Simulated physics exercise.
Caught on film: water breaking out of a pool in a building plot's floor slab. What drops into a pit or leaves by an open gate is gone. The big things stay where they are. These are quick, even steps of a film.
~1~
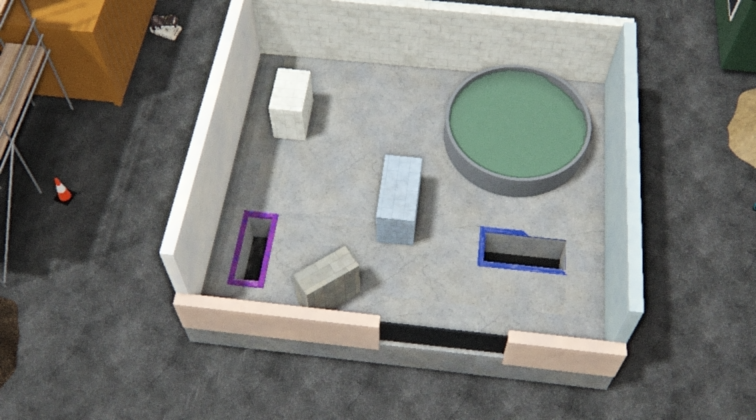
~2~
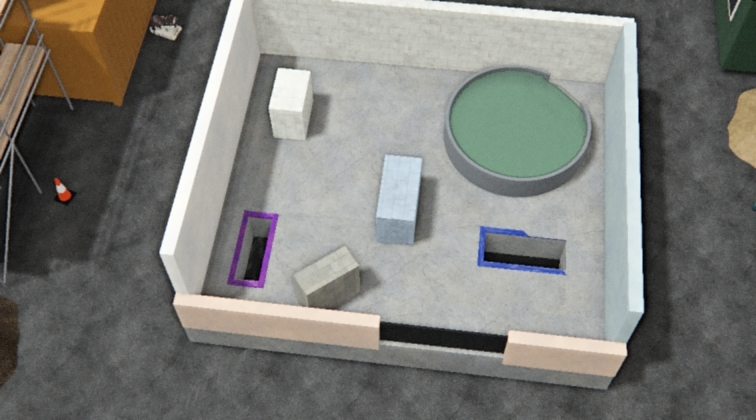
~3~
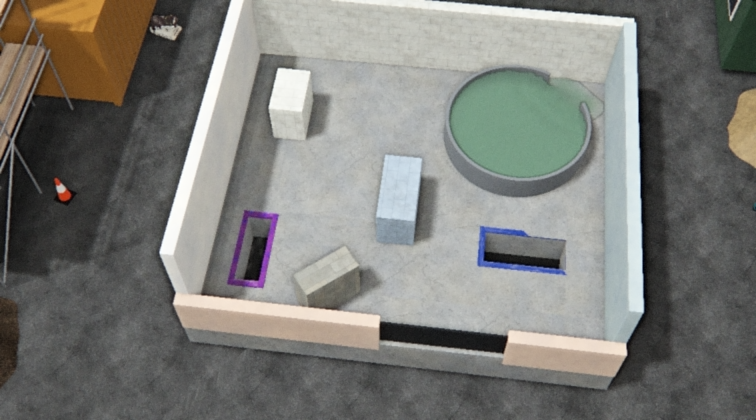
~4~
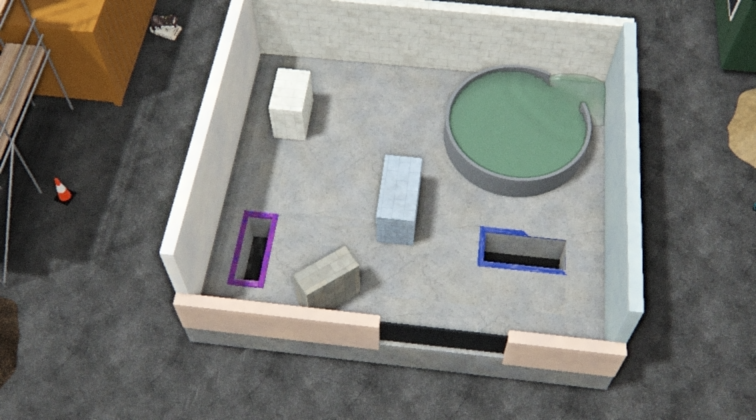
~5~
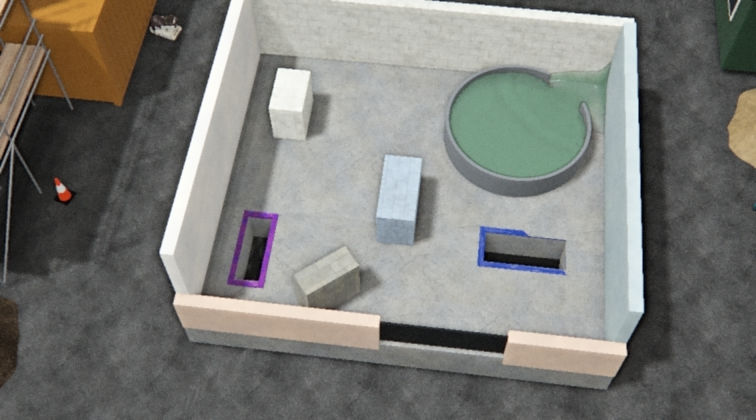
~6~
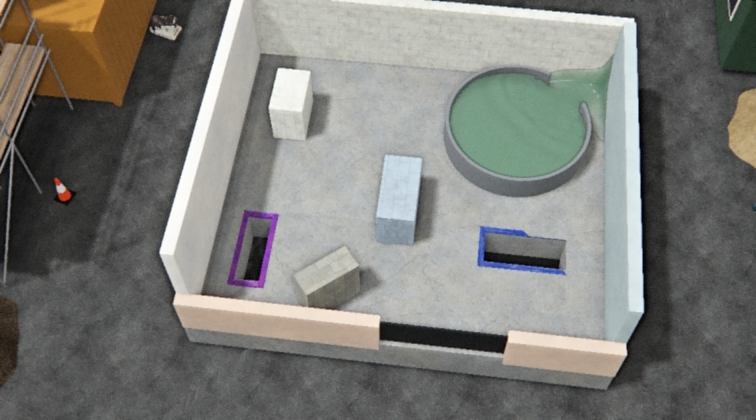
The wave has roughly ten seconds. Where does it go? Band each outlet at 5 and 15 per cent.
One by one: The gate takes under 5 %; the blue pit takes between 5 and 15 %; the purple pit takes under 5 %.
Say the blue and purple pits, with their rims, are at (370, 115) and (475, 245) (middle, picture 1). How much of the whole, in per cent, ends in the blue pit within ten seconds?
Roughly, in per cent: Blue 4.
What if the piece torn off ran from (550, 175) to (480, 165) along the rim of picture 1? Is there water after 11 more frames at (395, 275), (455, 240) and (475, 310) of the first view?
One after the other: Awash, awash, awash.
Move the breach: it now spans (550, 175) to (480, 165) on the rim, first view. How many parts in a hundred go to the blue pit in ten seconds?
In per cent: Blue 60.
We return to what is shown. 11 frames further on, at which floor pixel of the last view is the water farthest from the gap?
Close to (604, 265).
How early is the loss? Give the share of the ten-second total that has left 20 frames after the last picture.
Near 20 in a hundred.
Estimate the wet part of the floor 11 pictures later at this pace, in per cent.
Near 15 in a hundred.
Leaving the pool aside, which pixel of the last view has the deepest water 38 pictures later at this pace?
Around (564, 93).
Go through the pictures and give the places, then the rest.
The first frame shows the pool at (518, 123) is whole and still.
In the second frame, the front is at a hidden place, out from the gap on the pool's far side.
In the third frame, the front is at (601, 107), out from the gap on the pool's far side.
In the fourth frame, water pours out on the pool's far side and has run to (604, 84).
In the fifth frame, water pours out on the pool's far side and has run to a hidden place.
In the sixth frame, water pours out on the pool's far side and has run to a hidden place.
A moment on, water covers 5 % of the floor; the gate 0 %, the blue pit 0 %, the purple pit 0 %.
Next, water covers 15 % of the floor; the gate 0 %, the blue pit 0 %, the purple pit 0 %.
Then, water covers 35 % of the floor; the gate 0 %, the blue pit 3 %, the purple pit 0 %.
Later, water covers 55 % of the floor; the gate 0 %, the blue pit 7 %, the purple pit 0 %.
In the end, water covers 75 % of the floor; the gate 0 %, the blue pit 13 %, the purple pit 0 %.
